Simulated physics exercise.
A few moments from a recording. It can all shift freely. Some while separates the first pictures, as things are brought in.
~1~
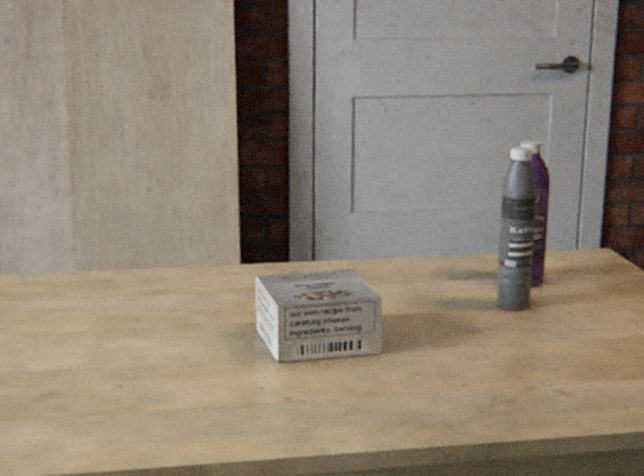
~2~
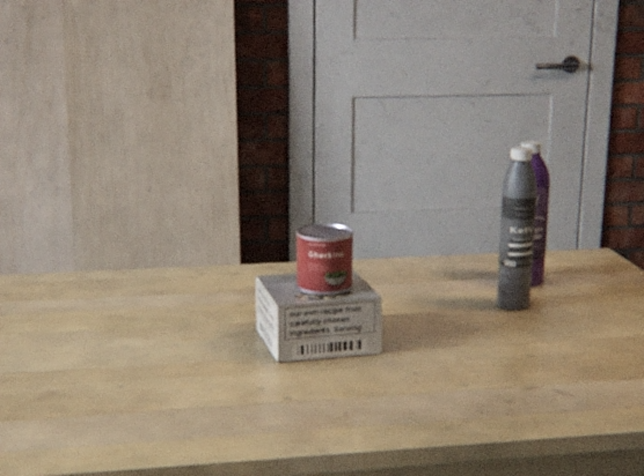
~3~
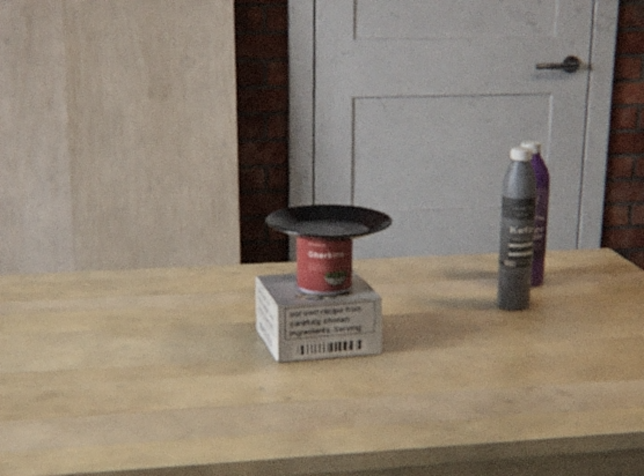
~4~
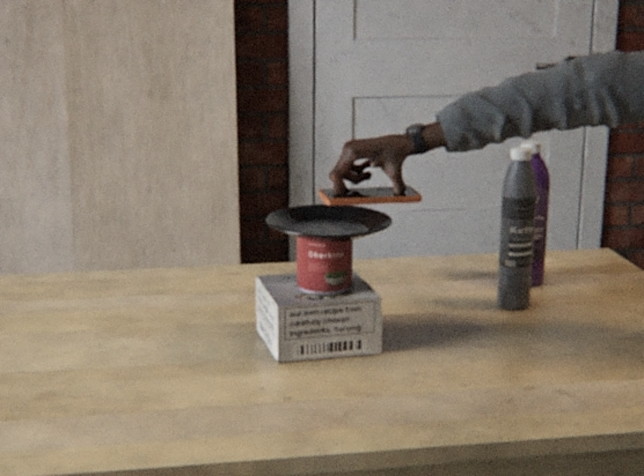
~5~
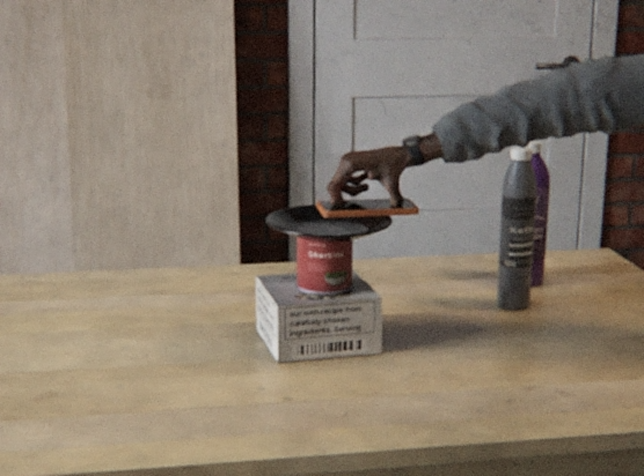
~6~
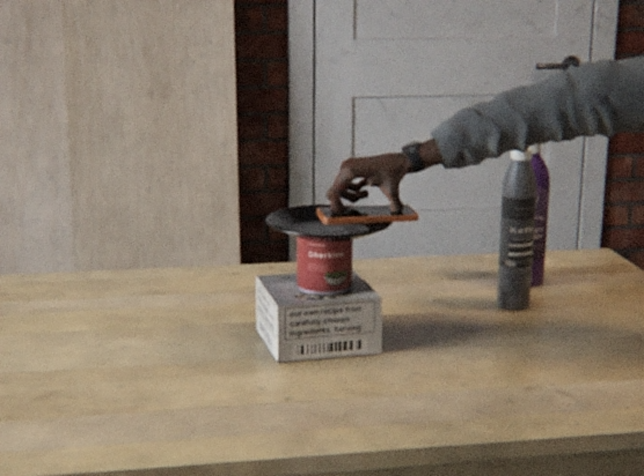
A hand lowering an orange phone onto a dark dish stacked on a red can and white box, still holding it.
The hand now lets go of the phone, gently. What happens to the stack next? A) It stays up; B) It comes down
Answer: A.
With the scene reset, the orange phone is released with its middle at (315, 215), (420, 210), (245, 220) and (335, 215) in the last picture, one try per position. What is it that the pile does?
Result per try: First still standing, second toppled, third toppled, fourth still standing.
Then, 0.90 s on from there, no change.
Then, 2.00 s on from there, orange phone resting near (370, 215).
In the end, all 6 unmoved. At the end, from the last picture's camera, orange phone near (371, 215). The pile keeps its balance.
